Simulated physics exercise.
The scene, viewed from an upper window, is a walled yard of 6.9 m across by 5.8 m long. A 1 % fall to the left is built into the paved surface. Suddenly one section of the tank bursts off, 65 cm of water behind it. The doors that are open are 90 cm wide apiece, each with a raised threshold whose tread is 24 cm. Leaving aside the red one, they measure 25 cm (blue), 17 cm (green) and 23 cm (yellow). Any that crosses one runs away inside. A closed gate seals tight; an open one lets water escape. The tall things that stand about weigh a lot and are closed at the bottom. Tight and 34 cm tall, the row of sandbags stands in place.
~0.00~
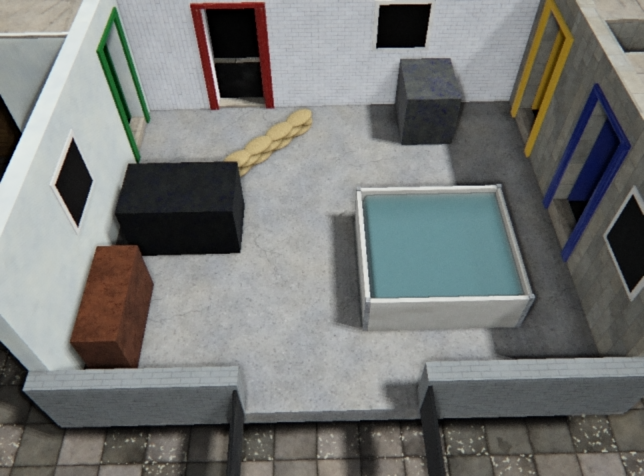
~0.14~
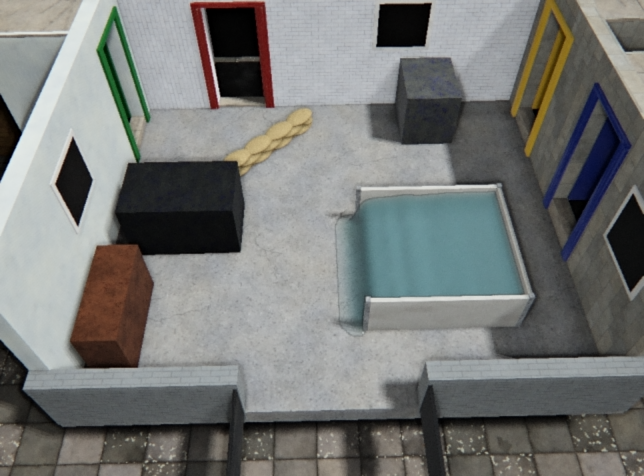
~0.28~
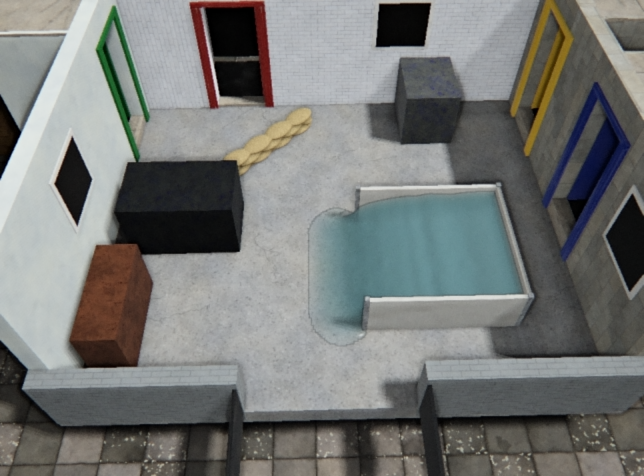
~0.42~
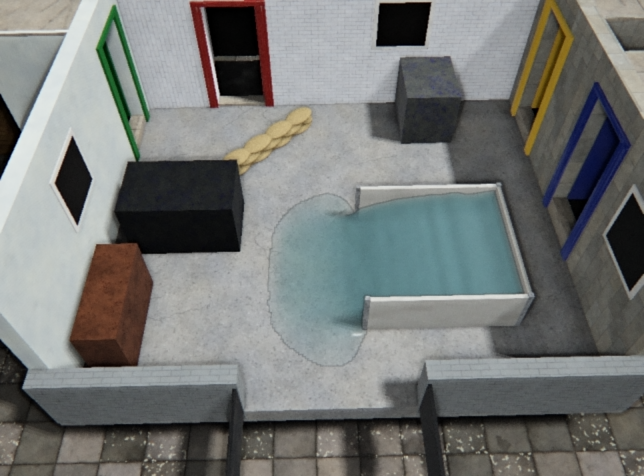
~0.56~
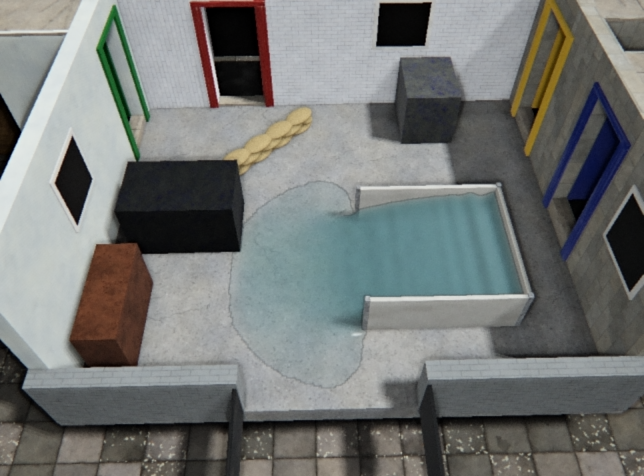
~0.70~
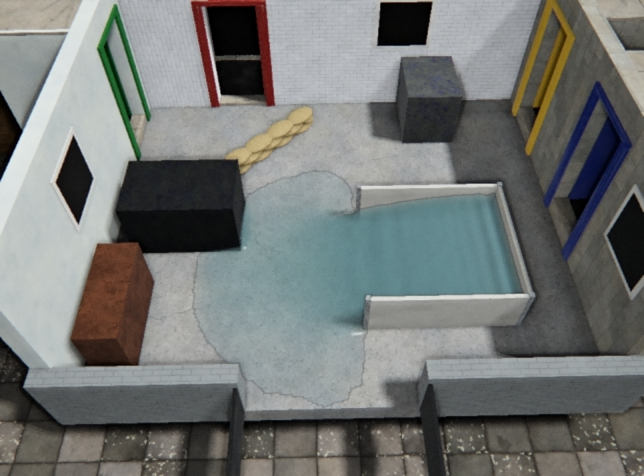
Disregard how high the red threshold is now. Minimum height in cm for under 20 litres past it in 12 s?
Approx. 7 cm.
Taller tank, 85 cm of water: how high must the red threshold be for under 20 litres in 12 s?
Step height: Approx. 10.0 cm.
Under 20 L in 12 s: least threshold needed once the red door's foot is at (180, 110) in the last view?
Around 14.0 cm would do it.
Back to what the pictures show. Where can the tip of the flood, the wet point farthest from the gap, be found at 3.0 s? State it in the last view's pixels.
Lab note: Front tip approx. at (151, 109).
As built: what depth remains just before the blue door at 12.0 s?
It comes to about 5.0 centimetres deep.
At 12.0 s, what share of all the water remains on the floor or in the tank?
Roughly 80 percent of the water remains.
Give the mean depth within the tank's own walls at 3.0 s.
Around 13 cm deep on average.
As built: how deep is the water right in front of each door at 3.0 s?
Centimetres: Blue = 0, red = 0, green = 10, yellow = 0.
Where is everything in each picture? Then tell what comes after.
In the first frame, still water, 65 cm deep, in the tank at (438, 243); the red door at (236, 63) is dry.
In the second frame, the front is at (348, 326), 0.3 m from the gap at (363, 262); 0.5 m2 of floor is wet, 65 cm left at the back.
In the third frame, the gap is at (363, 263), the front 0.7 m out at (317, 318); the back of the tank holds 65 cm.
In the fourth frame, the gap is at (363, 263), the front 1.3 m out at (275, 308); the back of the tank holds 64 cm.
In the fifth frame, the front is at (236, 275), 1.9 m from the gap at (363, 264); 4.9 m2 of floor is wet, 56 cm left at the back.
In the sixth frame, water pours out at (363, 263) and has run 2.4 m, to (200, 282); about 7 cm deep outside, 55 cm at the back; the red door at (237, 61), 4.4 m from the gap, is still 2.2 m from the nearest water.
After 1.4 s water covers 30 % of the floor, deepest (39 cm) near (154, 289); it has not reached the red door.
After 3.0 s water covers 50 % of the floor, deepest (50 cm) near (97, 323); it has not reached the red door.
After 12.0 s water covers 95 % of the floor, deepest (14 cm) near (150, 115); 8 cm at the red door, 31 litres in over its 6 cm threshold.
At the red door as built, the water arrived by 3.6 s and peaked near 10 cm at 8.6 s.
Run again over the same 12 s with other heights there, 31 litres in over 6 cm, 12 litres over 8 cm. The limit of 20 litres is kept from about 7 cm up.
